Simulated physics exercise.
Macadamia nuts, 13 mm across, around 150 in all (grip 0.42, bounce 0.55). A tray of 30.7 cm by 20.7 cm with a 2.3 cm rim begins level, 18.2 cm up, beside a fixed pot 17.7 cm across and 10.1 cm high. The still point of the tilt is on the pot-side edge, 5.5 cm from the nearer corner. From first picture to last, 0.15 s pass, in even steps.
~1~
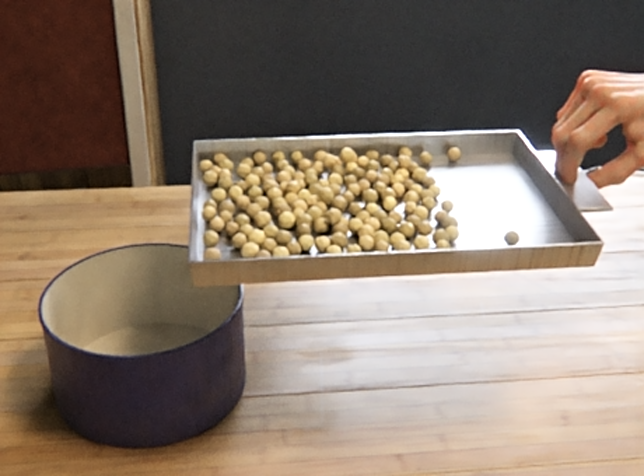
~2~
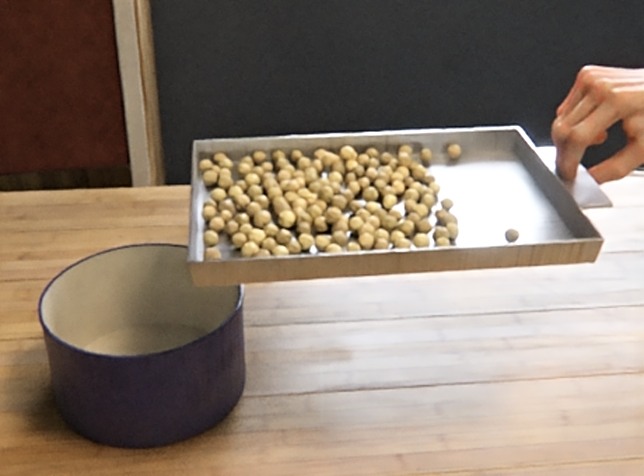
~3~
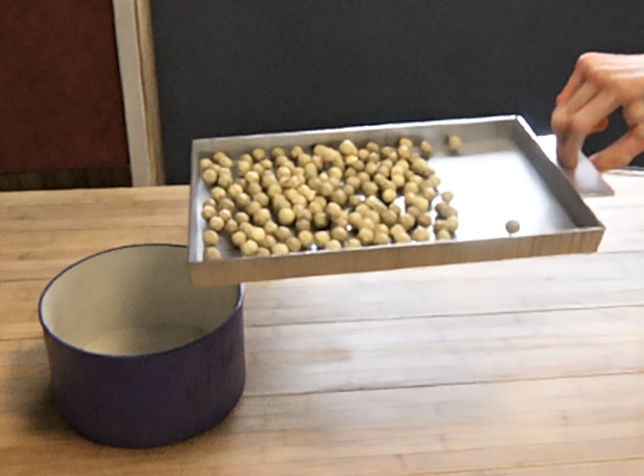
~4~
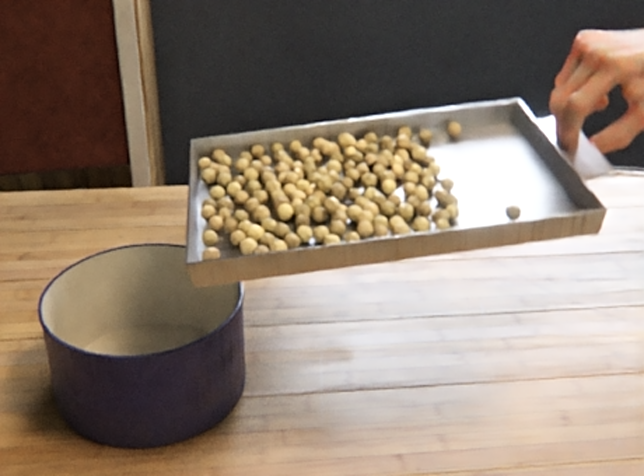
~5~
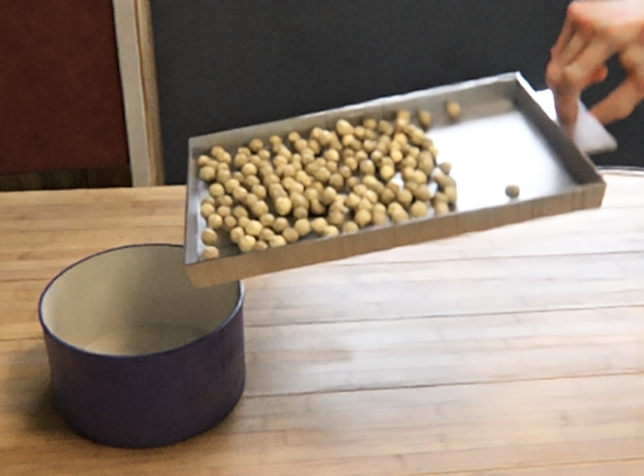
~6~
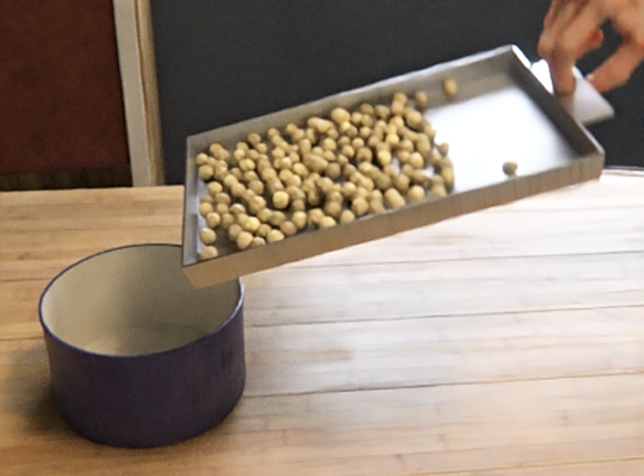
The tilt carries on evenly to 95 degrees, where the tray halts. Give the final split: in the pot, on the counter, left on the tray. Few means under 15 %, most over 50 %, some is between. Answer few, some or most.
In the pot: Most; on the counter: Some; left on the tray: Few.
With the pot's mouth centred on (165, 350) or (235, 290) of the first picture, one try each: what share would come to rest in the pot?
Some 70 and 5 per cent.
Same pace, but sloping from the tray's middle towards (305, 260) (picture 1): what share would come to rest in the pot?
Some 5 per cent.
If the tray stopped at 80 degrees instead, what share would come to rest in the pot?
Then about 40 per cent.
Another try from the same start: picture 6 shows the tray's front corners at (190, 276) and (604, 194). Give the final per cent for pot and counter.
Pot 0, counter 100.
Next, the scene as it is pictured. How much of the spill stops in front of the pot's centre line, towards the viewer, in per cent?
Roughly 90 per cent.
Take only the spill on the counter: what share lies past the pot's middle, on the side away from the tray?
Roughly 80 per cent.
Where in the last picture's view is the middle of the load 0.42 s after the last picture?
Near (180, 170).
Then, 0.25 s after the last picture, tilt 56 degrees; the tray holds 100 %, the pot 0 %.
Then, 0.42 s after the last picture, tilt 83 degrees; the tray holds 100 %, the pot 0 %.
Then, 0.72 s after the last picture, tilt 95 degrees; the tray holds 10 %, the pot 55 %.
In the end, pot 65 %, counter 35 %, tray 0 %.
